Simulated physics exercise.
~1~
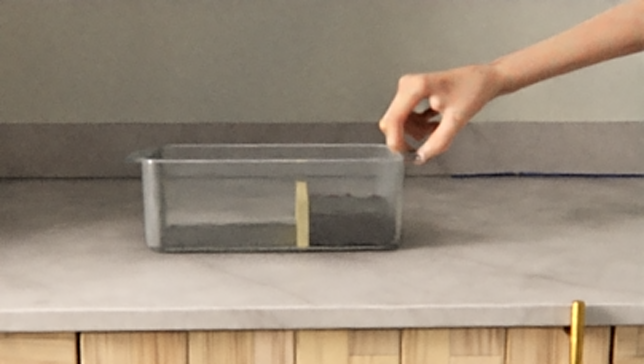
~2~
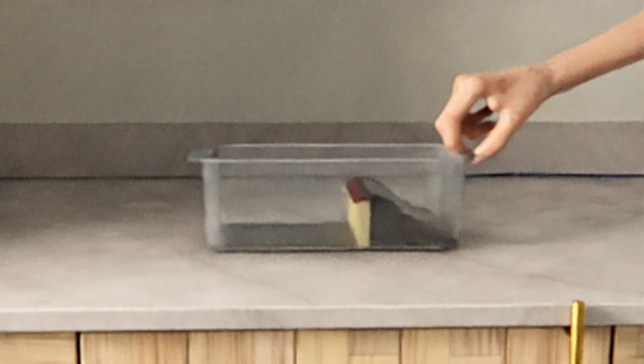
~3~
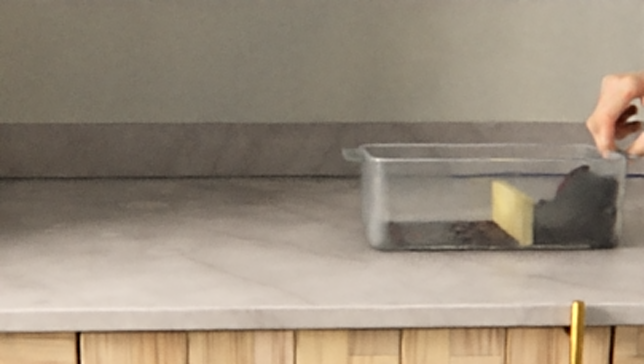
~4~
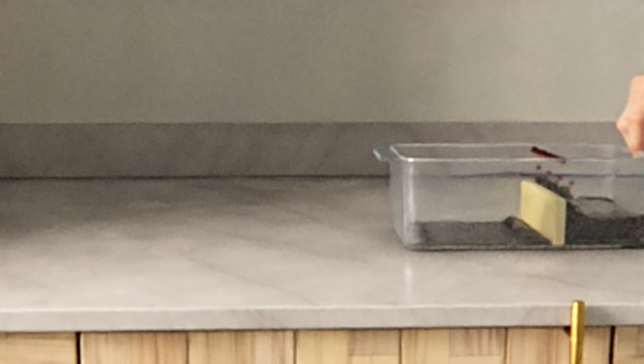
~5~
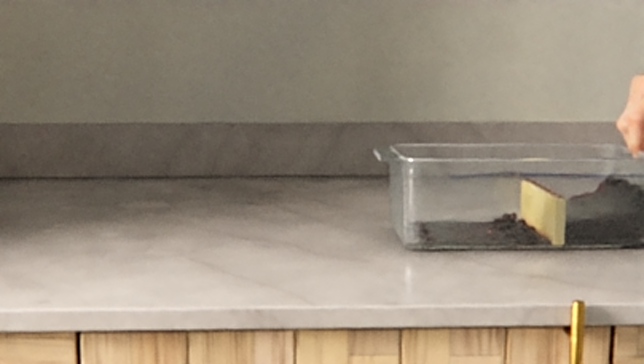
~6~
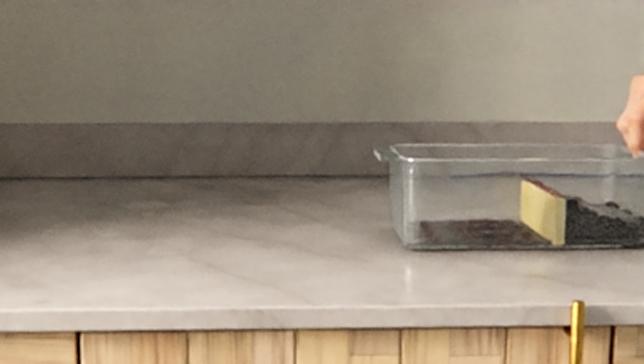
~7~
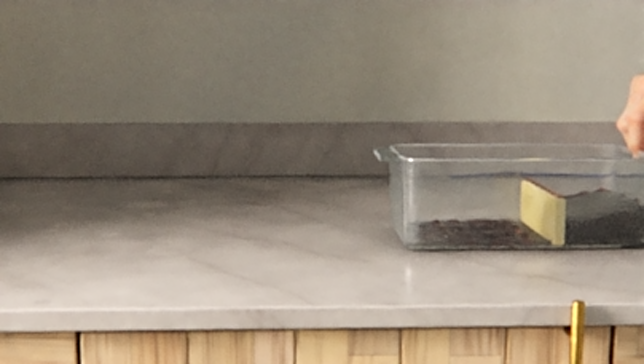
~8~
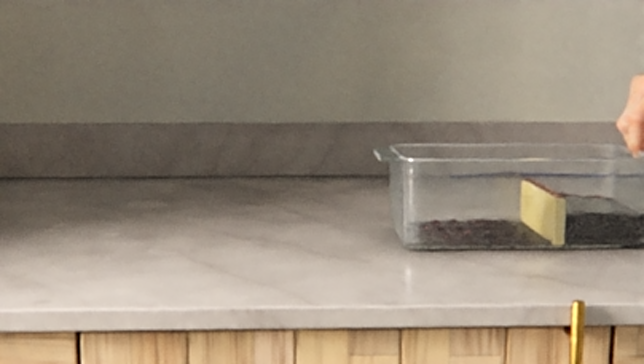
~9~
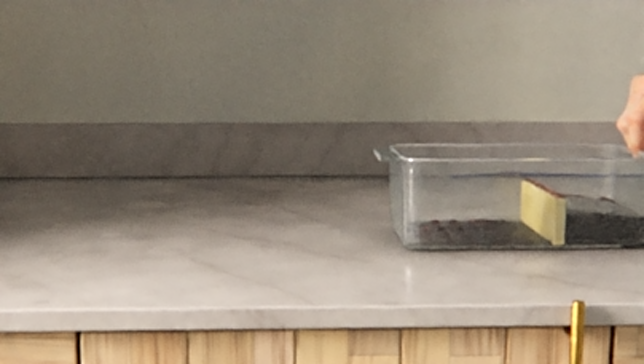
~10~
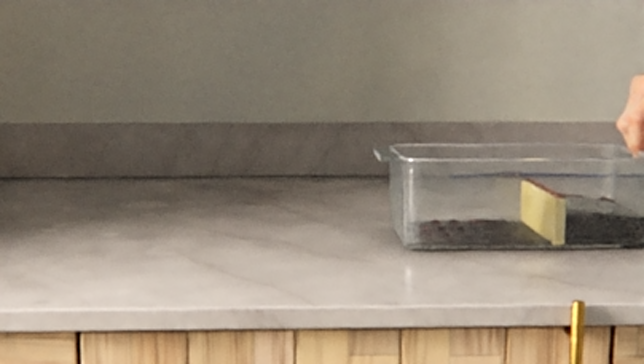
The clip opens on a clear oblong tub on a grey marbled counter, with a pale upright divider inside and dark contents filling the right part. A hand at the tub's right end draws it rightwards, and the dark mass heaps up right of the divider. As the tub halts partly out of view, reddish drops appear above the divider, and a little of the mass ends up on the left side. The heap rises once more on the right, then sinks and levels out. Finally the tub rests still, most of its contents right of the divider and the visible counter clean.
